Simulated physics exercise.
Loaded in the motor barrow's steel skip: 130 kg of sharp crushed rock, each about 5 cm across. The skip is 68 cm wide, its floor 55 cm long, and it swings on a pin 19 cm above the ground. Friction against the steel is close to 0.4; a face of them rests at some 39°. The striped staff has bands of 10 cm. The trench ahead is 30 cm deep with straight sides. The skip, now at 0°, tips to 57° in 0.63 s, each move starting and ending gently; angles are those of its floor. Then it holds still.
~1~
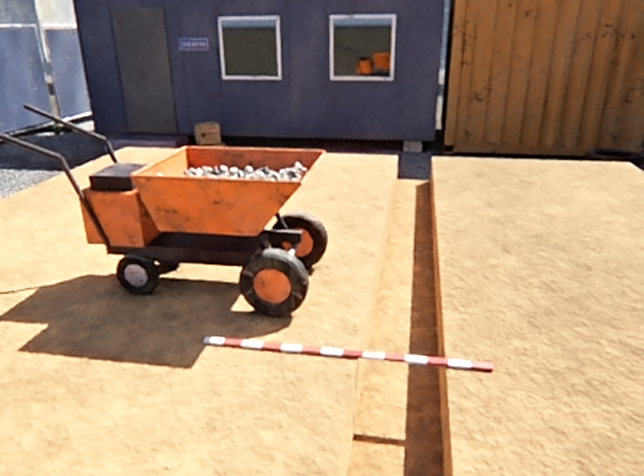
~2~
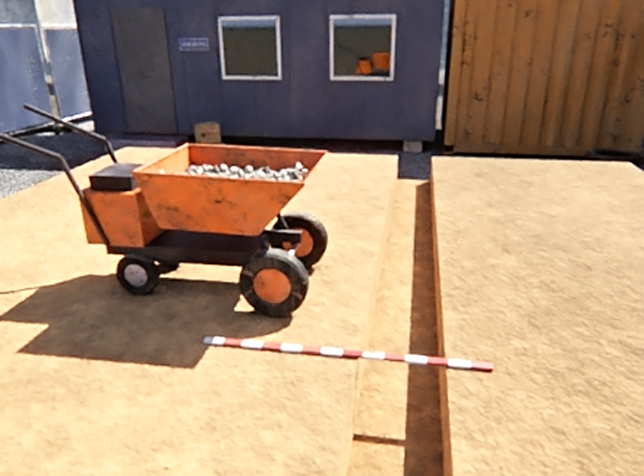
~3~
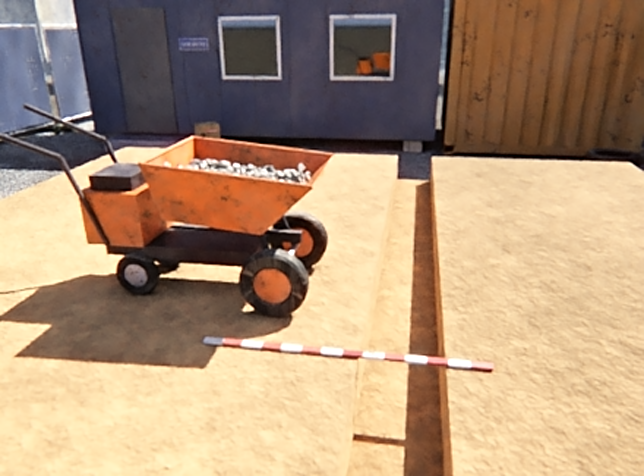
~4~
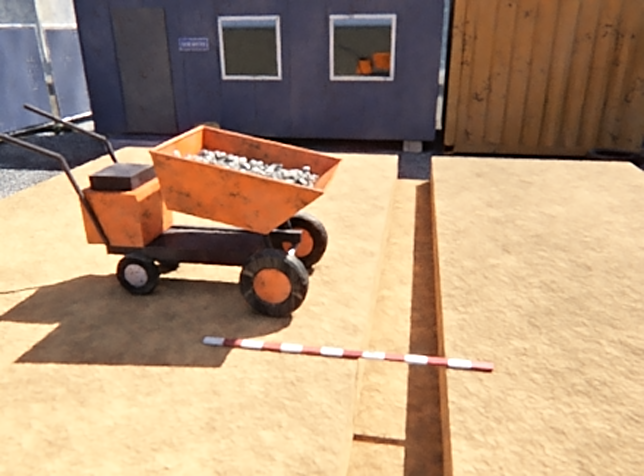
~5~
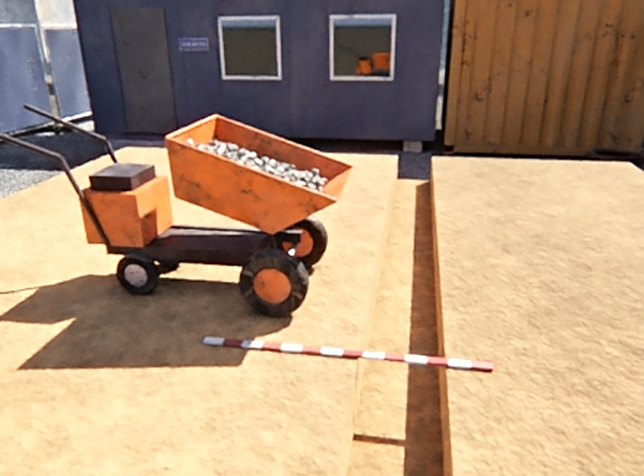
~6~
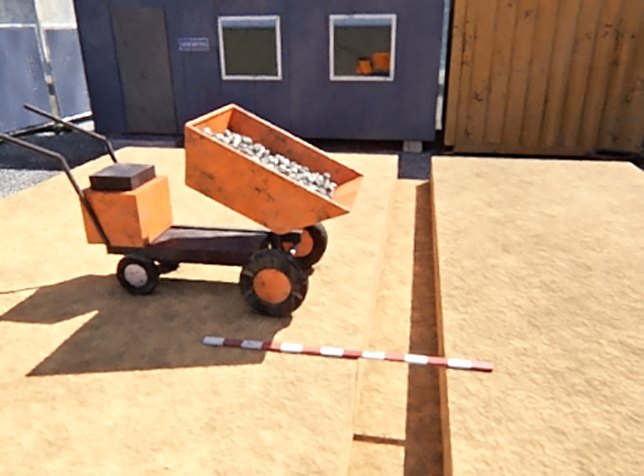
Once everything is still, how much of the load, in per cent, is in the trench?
About 31 per cent.
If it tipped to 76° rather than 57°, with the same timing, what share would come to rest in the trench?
In that case some 65 per cent.
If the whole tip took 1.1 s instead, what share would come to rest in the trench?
It would be near 30 per cent.
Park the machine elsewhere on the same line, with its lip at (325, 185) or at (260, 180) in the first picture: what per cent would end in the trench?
Near 15 per cent from the first place, 40 from the second.
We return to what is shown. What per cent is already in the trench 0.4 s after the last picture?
Some 5 per cent.
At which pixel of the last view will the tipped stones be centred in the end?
Around (428, 340).
Then, 0.2 s after the last picture the floor is at 48°, 100 % in the skip; the foremost stones are at (353, 223).
Then, 0.4 s after the last picture the floor is at 57°, 97 % in the skip, 3 % in the trench; the foremost stones are at (411, 255).
Then, 0.8 s after the last picture the floor is at 57°, 65 % in the skip, 23 % in the trench, 12 % past the trench; the foremost stones are at (508, 308).
Then, 2.7 s after the last picture the floor is at 57°, 56 % in the skip, 31 % in the trench, 13 % past the trench; the foremost stones are at (565, 304).
